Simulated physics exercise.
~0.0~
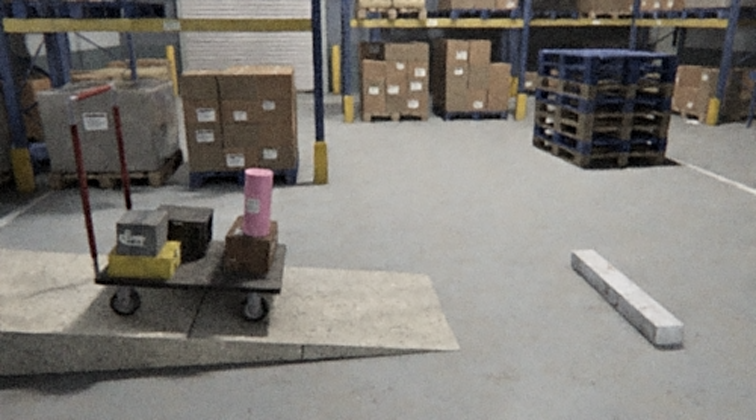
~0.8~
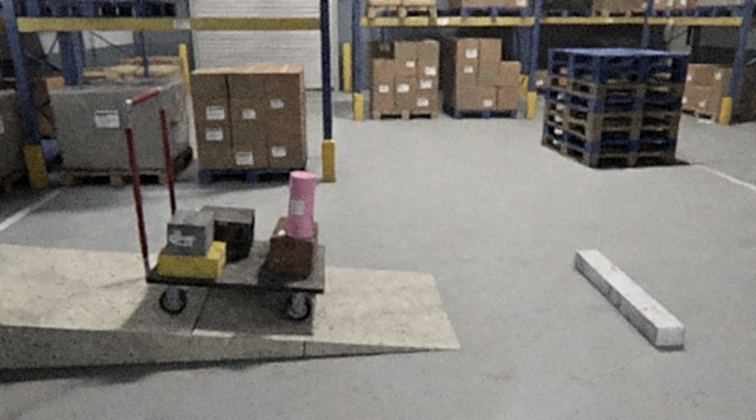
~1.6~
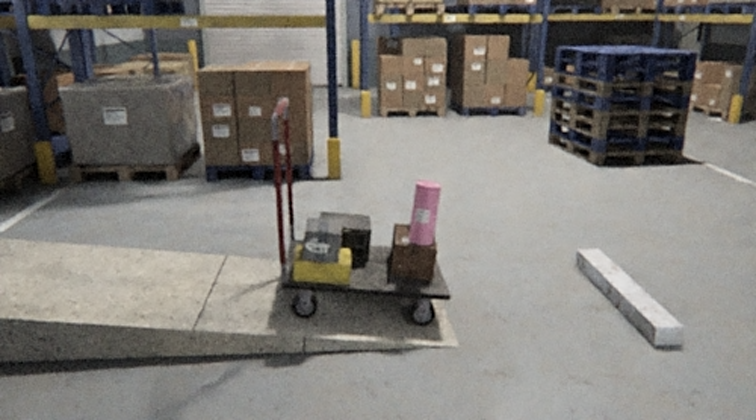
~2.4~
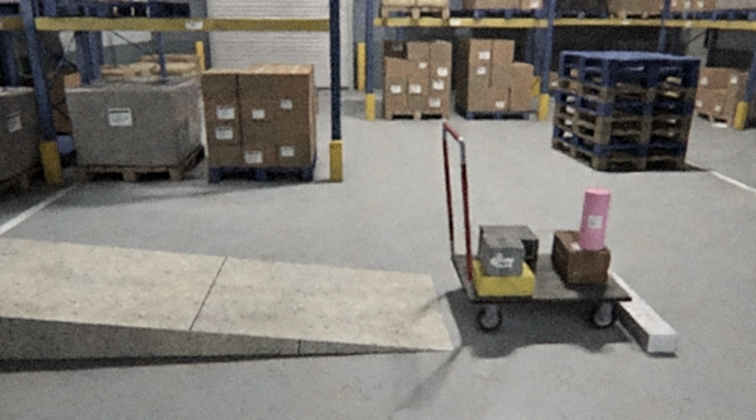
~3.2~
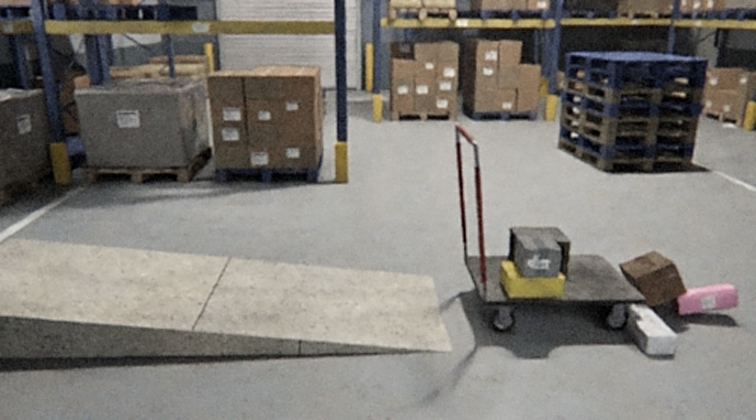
We see a flat trolley carrying parcels, a black crate and a pink canister roll rightward down a low ramp in a warehouse to a pale kerb, where the brown parcel and canister topple off the front onto the floor, while the grey, yellow and black items stay aboard.
